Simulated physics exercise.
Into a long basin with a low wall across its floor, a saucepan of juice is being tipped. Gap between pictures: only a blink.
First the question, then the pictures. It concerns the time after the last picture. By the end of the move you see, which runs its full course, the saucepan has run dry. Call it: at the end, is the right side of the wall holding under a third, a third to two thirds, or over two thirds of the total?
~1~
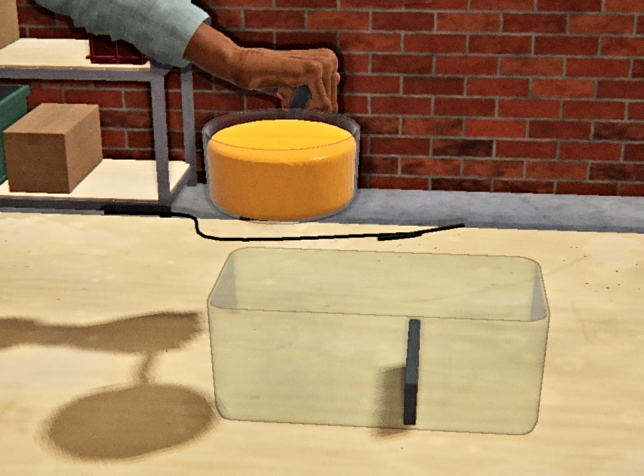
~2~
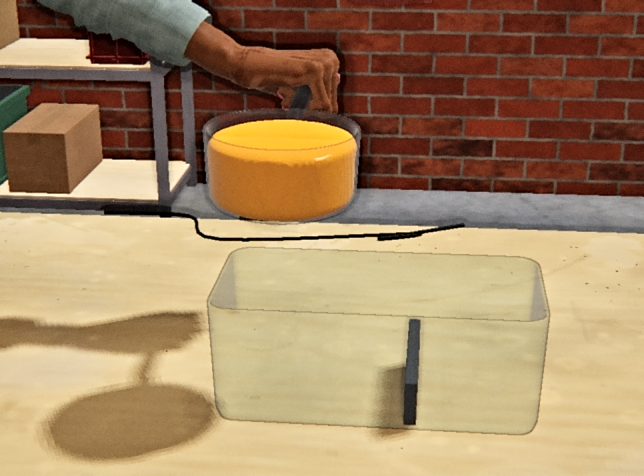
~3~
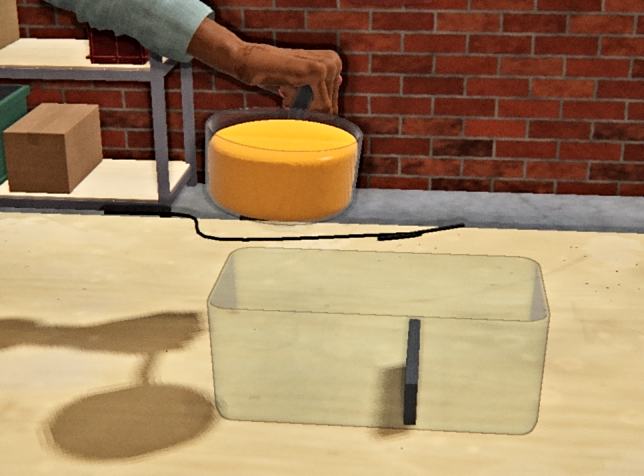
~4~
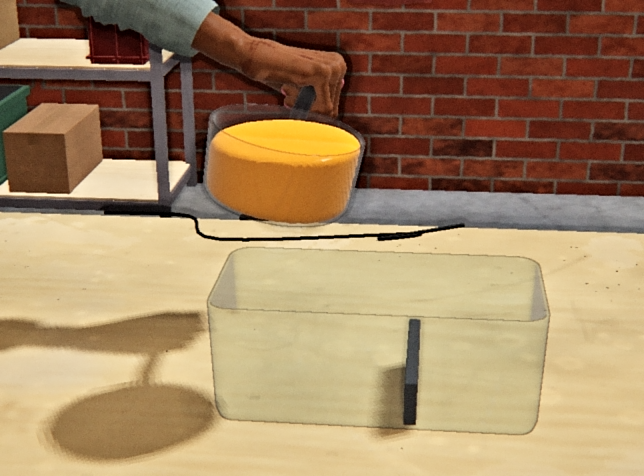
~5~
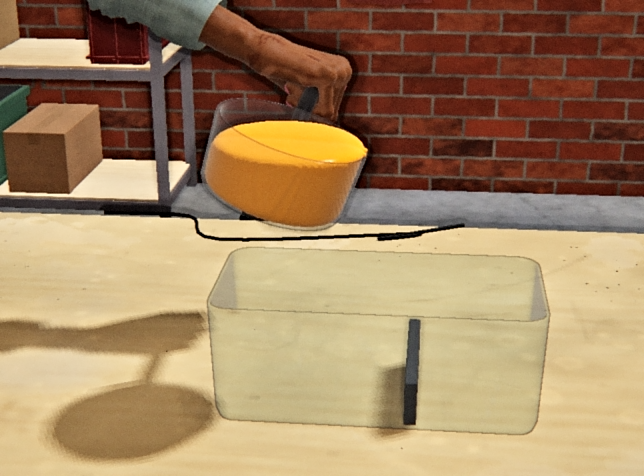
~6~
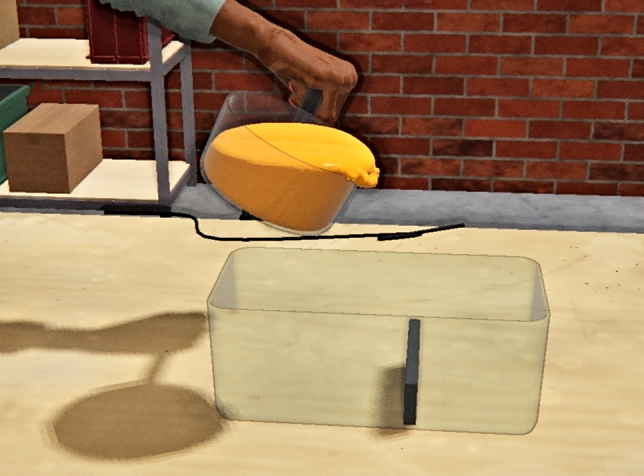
The right side holds a third to two thirds of the total.
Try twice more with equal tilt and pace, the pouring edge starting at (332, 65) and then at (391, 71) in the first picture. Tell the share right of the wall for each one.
50 % and 85 %.
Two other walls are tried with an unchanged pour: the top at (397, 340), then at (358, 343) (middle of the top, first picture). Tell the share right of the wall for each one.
That'd be about 70 percent for the first and about 95 percent for the other.
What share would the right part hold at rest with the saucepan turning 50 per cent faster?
Roughly 40 percent.
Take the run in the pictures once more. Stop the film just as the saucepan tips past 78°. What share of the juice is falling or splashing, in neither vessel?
Airborne fraction: Approx. 30 %.
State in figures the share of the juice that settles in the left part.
Close to 40 in a hundred.
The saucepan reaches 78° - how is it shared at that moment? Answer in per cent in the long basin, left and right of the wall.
Left: Roughly 5 %; right: Roughly 30 %.
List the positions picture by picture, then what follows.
In the first picture, tilt 0°; pouring edge (358, 132); surface from (210, 136) to (355, 140); the long basin's rim runs from (220, 277) to (543, 290); the wall's top is at (413, 351).
In the second picture, tilt 1°; pouring edge (359, 134); surface from (210, 137) to (356, 141).
In the third picture, tilt 5°; pouring edge (360, 139); surface from (212, 135) to (358, 142).
In the fourth picture, tilt 10°; pouring edge (363, 146); surface from (213, 135) to (361, 143).
In the fifth picture, tilt 18°; pouring edge (365, 157); surface from (214, 137) to (361, 150); 1 per cent is over the edge.
In the sixth picture, tilt 27°; pouring edge (365, 170); surface from (212, 139) to (360, 158); 5 per cent is over the edge.
A moment on, the tilt is 78° and 35 per cent is still to pour, 5 is left of the wall and 29 right of it.
Next, the tilt is 97° and 8 per cent is still to pour, 28 is left of the wall and 58 right of it.
Then the tilt is 97° and 1 per cent is still to pour, 39 is left of the wall and 58 right of it.
Later the tilt is 97° and 0 per cent is still to pour, 41 is left of the wall and 58 right of it.
Finally, 42 per cent lies left of the wall, 58 right of it and 0 outside.
